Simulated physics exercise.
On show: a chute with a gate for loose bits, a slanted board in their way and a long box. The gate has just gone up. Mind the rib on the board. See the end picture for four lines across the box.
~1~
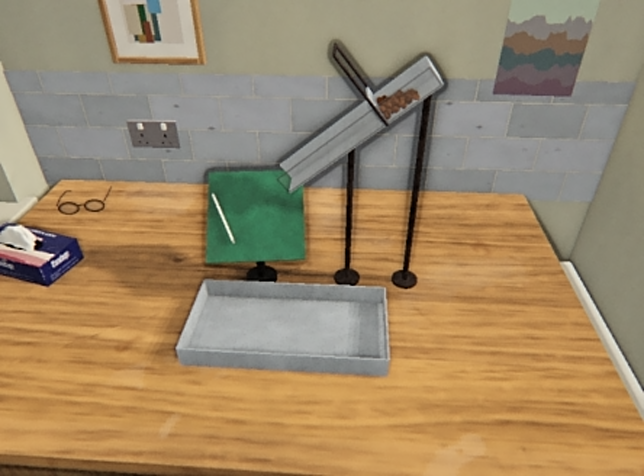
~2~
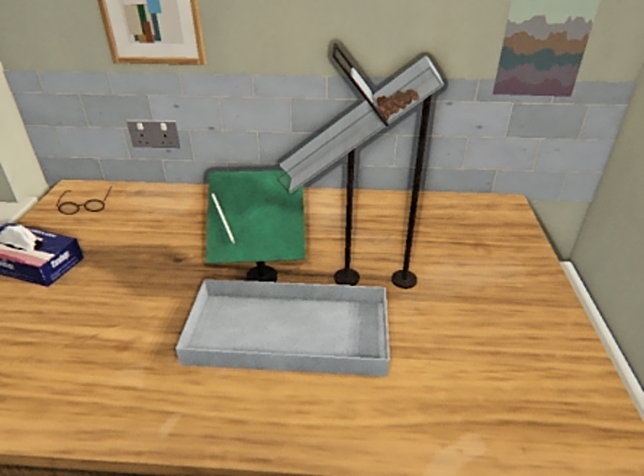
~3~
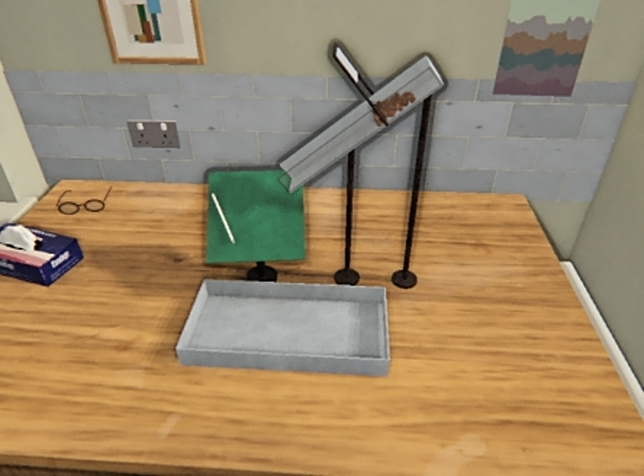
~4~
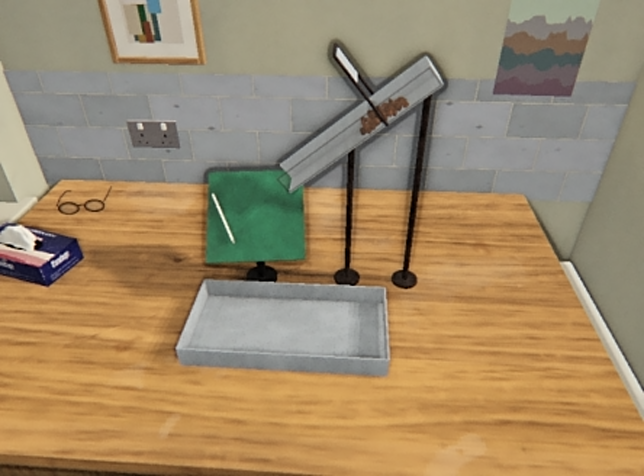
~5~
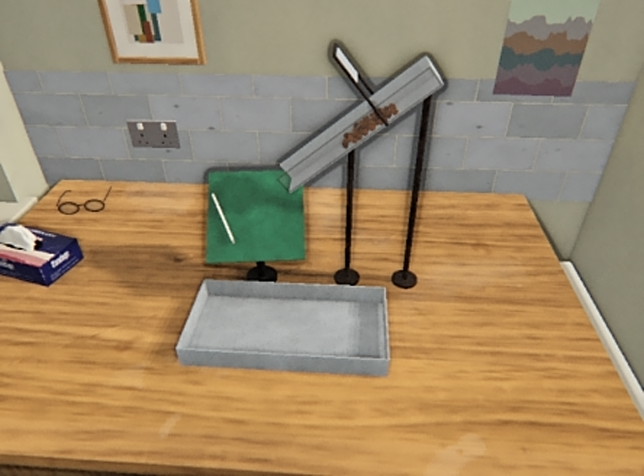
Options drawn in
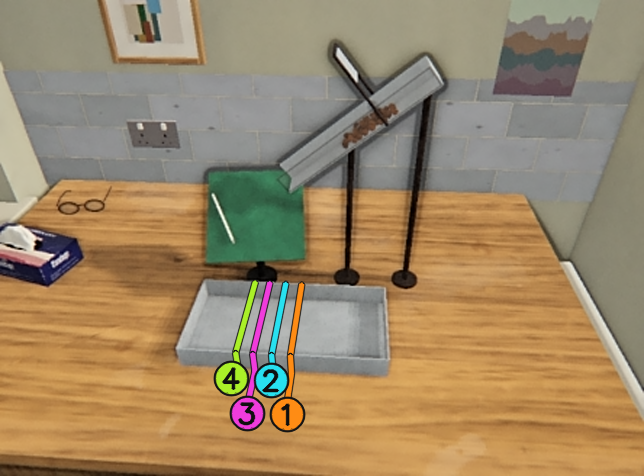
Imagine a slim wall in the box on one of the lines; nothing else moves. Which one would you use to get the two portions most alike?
The answer is line 4.
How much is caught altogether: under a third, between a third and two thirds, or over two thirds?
It is over two thirds.
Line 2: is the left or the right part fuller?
More lands on the left.
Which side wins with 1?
The left side.
On the marked copy, line 1 crosses the front rim at (290, 355); line 2 crosses the front rim at (271, 354); line 3 crosses the front rim at (252, 353); line 4 crosses the front rim at (235, 352).
With 1, of what is caught, all on the left of the divider, none on the right.
With 2, of what is caught, all on the left of the divider, none on the right.
With 3, of what is caught, nearly all on the left of the divider, a small part on the right.
With 4, of what is caught, about two thirds on the left of the divider, about a third on the right.
